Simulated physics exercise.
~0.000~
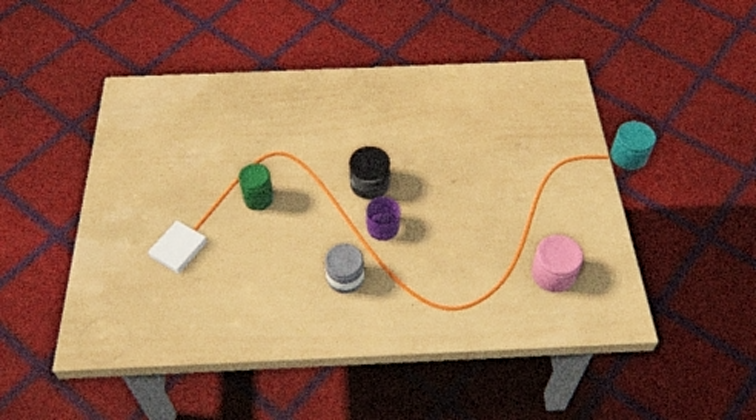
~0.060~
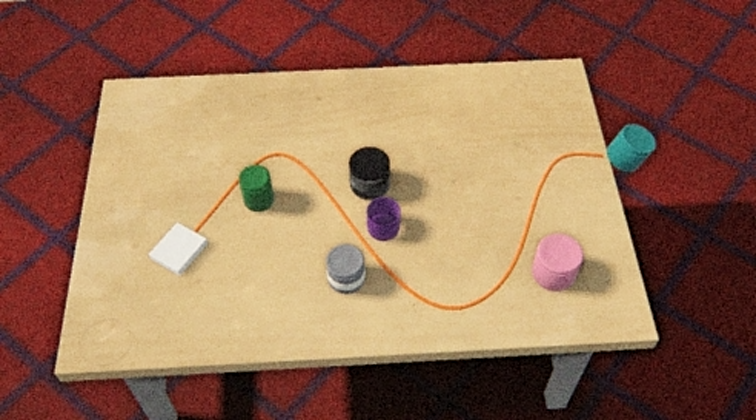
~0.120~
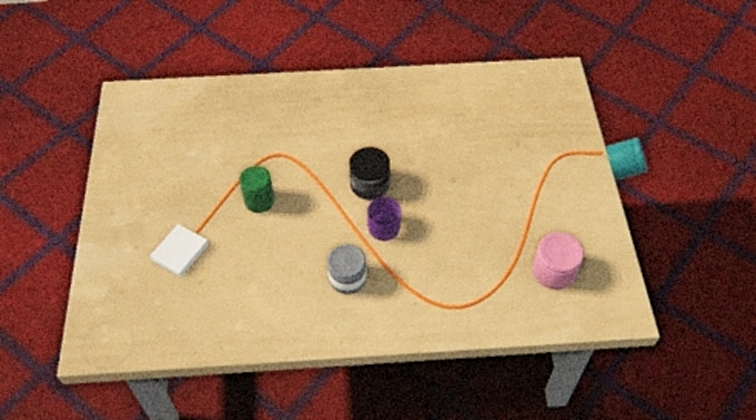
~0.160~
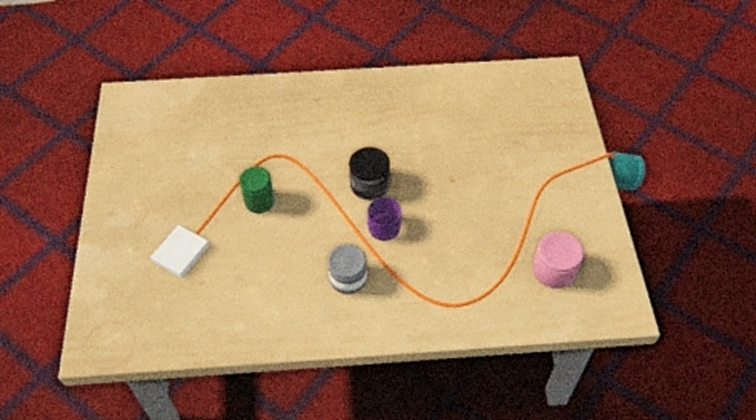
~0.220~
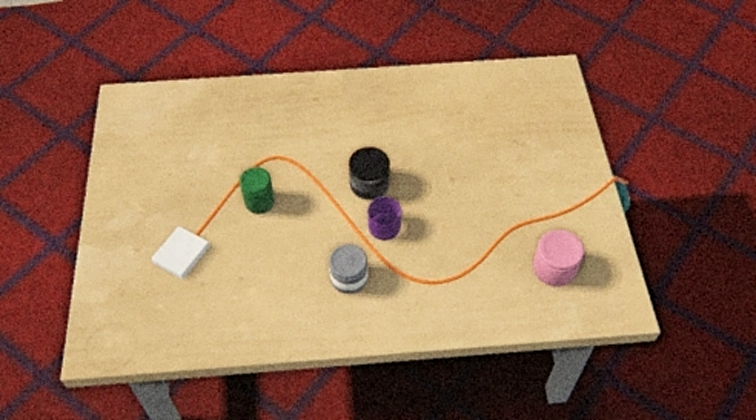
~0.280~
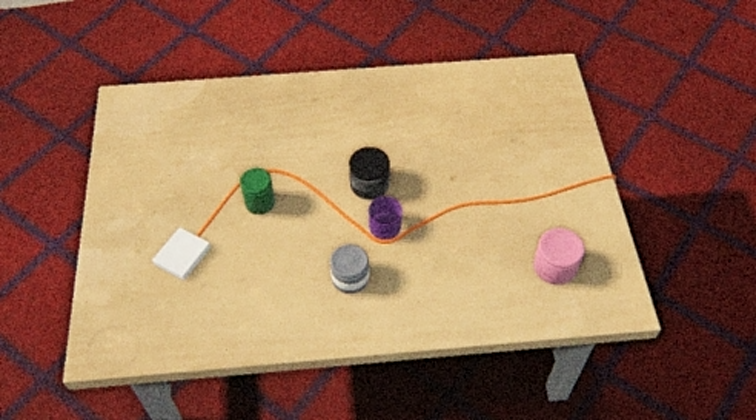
In the video, a teal cylinder tips over the right edge of a wooden table and drops out of view, pulling the attached orange cable straighter across the top, while the white block and five other cylindrical objects barely move.
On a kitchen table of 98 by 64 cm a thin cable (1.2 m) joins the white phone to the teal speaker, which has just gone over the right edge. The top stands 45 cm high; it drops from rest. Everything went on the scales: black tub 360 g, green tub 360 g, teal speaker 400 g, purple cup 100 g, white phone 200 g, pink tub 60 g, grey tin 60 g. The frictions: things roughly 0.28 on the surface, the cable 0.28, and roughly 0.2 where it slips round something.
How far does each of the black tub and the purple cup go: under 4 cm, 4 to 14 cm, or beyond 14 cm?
As I see it, the black tub barely relocates; the purple cup relocates moderately.
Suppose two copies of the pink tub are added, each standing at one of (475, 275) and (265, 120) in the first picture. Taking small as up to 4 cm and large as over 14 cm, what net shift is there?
Big, then slight.
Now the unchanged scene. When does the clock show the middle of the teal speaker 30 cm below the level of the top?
Estimate: About 0.30 s.
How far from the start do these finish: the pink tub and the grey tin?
Pink tub: 0 cm; grey tin: 0 cm.
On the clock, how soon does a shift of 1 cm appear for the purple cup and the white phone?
The purple cup at 0.32 seconds and the white phone at 0.36 seconds.
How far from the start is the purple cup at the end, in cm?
Purple cup: 8 cm.
At 0.5 s, the cable's tail end at (218, 225); purple cup 9 cm off its start, white phone 4 cm off its start, green tub 3 cm off its start.
At 0.7 s, the cable's tail end at (218, 225); purple cup 9 cm off its start, white phone 4 cm off its start, green tub 3 cm off its start.
At 1.0 s, the cable's tail end at (218, 225); purple cup 9 cm off its start at (412, 177), white phone 4 cm off its start at (199, 236), green tub 3 cm off its start at (258, 191).
At 1.2 s, the cable's tail end at (218, 225); purple cup 9 cm off its start, white phone 4 cm off its start, green tub 3 cm off its start.
At 2.4 s, the cable's tail end at (218, 225); purple cup 9 cm off its start at (412, 177), black tub 1 cm off its start at (368, 159), white phone 4 cm off its start at (199, 236), green tub 3 cm off its start at (259, 191).
